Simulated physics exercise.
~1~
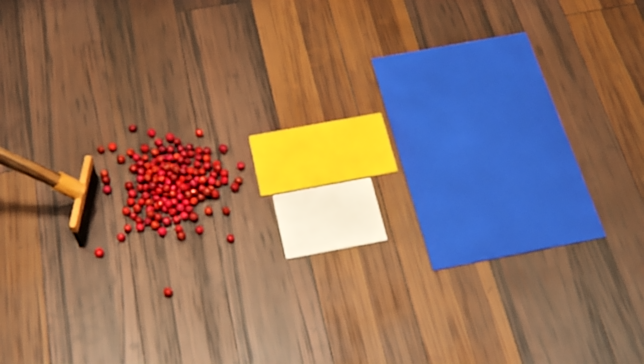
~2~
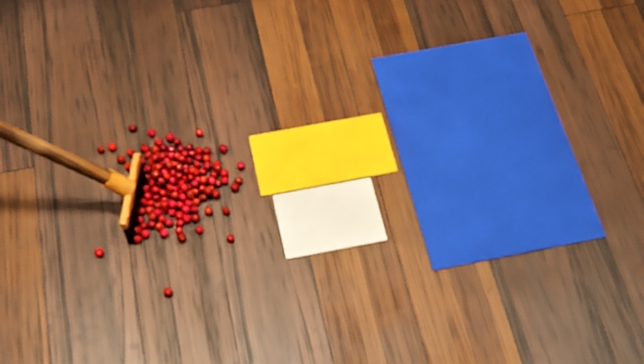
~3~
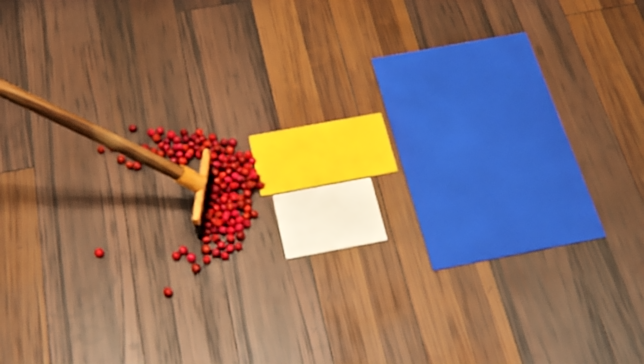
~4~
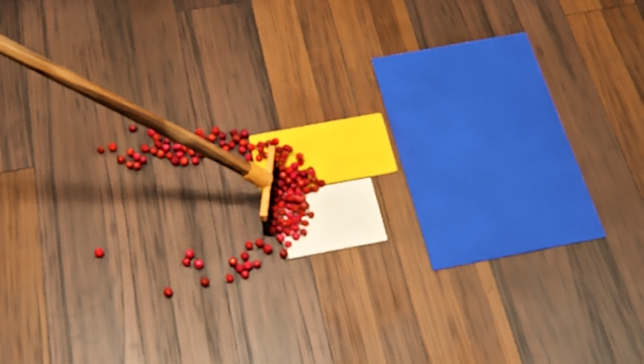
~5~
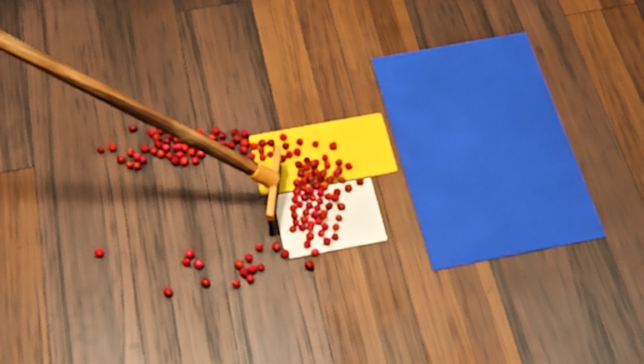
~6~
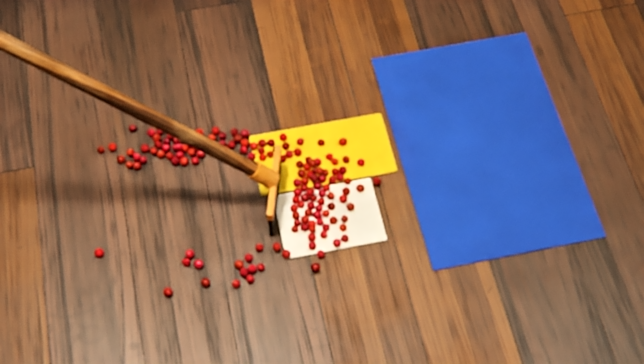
A floor of brown wooden planks is seen from above at a slant. A loose cluster of red cranberries lies on the left, with a yellow sheet above a smaller white one near the middle and a large blue sheet on the right. A wooden-handled squeegee enters the cluster from the left and pushes it rightward, leaving stragglers behind. The blade stops at the left edges of the yellow and white sheets, while the berries ahead scatter a little farther and settle. Many finally rest across those two sheets, others remain on bare wood, and the blue sheet stays empty.
